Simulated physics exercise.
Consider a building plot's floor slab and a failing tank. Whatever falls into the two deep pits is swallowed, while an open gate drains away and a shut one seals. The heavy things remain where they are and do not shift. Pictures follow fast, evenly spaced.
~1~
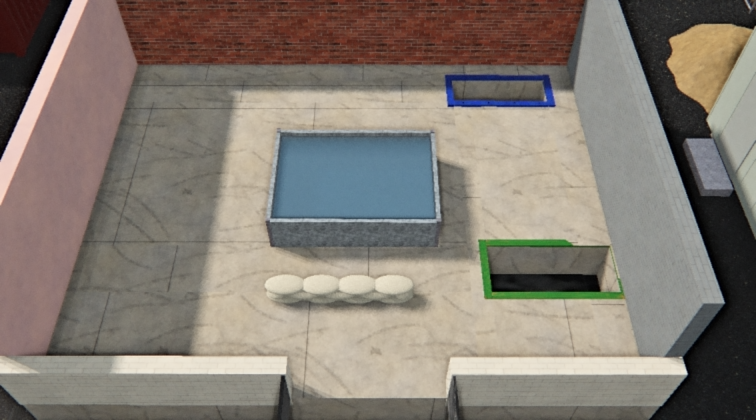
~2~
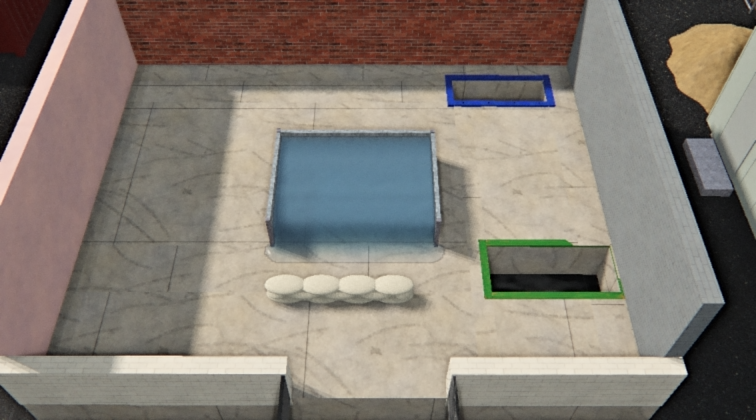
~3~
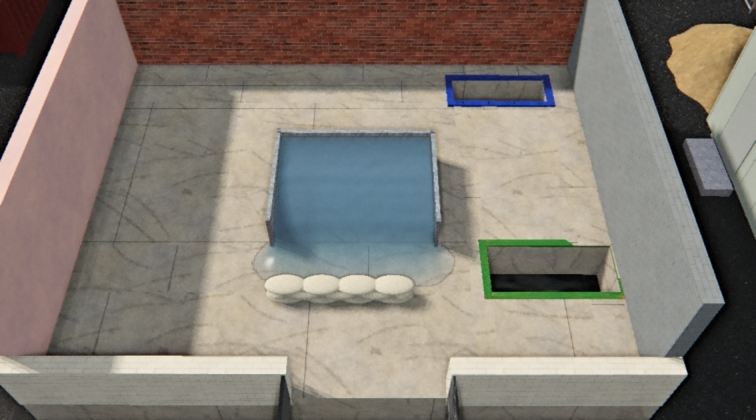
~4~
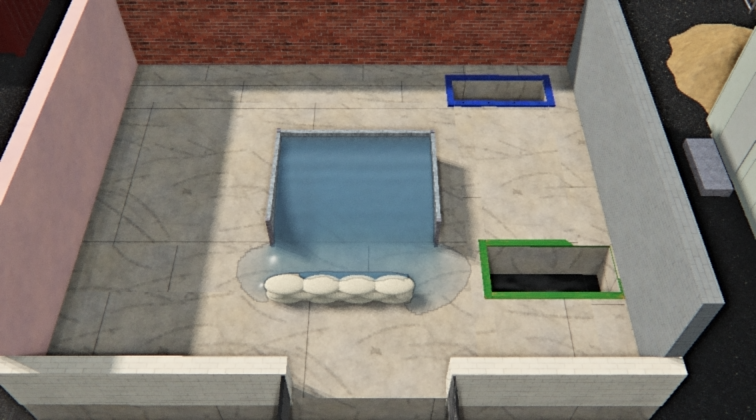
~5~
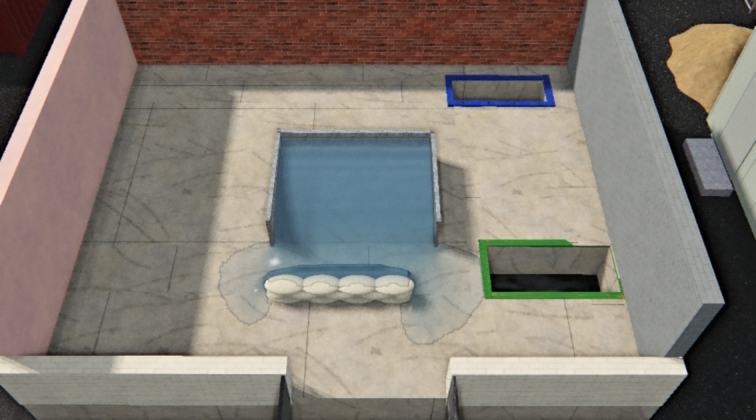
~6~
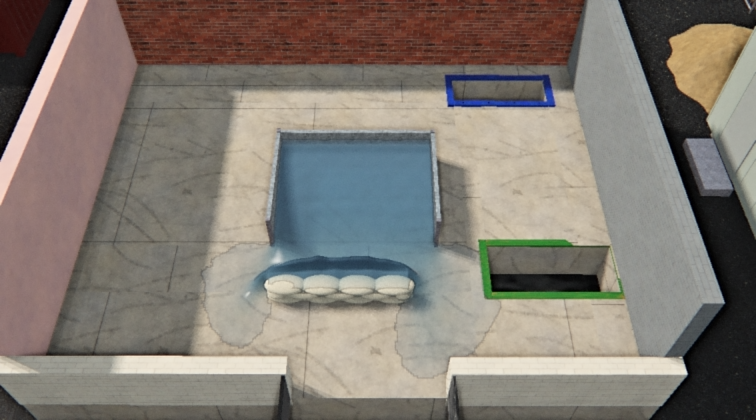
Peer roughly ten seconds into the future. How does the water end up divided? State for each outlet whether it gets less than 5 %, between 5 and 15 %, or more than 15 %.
The gate will get an average slice of five to fifteen per cent; the green pit will get a big slice beyond fifteen per cent; the blue pit will get a thin slice beneath five per cent.
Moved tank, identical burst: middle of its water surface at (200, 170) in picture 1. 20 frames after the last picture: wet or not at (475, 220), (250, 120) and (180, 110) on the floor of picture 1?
Spot 1 wetted, spot 2 unwetted, spot 3 unwetted.
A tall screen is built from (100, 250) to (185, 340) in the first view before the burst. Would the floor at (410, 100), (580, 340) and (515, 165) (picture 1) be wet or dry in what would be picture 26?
As listed: Clear, flooded, clear.
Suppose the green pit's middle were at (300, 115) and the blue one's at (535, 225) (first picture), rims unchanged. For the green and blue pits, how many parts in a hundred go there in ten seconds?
Green gets 2 in a hundred; blue gets 6 in a hundred.
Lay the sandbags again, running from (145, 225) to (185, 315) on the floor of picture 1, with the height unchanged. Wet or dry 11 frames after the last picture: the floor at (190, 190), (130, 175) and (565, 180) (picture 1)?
Spared, spared, spared.
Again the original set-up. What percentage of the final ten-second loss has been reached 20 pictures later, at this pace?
About 35 per cent.
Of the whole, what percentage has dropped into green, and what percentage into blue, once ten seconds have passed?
That's 28 per cent for the first and 0 per cent for the second.
A moment on, water covers 25 % of the floor; the gate 1 %, the green pit 0 %, the blue pit 0 %.
Next, water covers 40 % of the floor; the gate 2 %, the green pit 3 %, the blue pit 0 %.
Then, water covers 40 % of the floor; the gate 4 %, the green pit 9 %, the blue pit 0 %.
Later, water covers 50 % of the floor; the gate 5 %, the green pit 19 %, the blue pit 0 %.
In the end, water covers 60 % of the floor; the gate 8 %, the green pit 28 %, the blue pit 0 %.
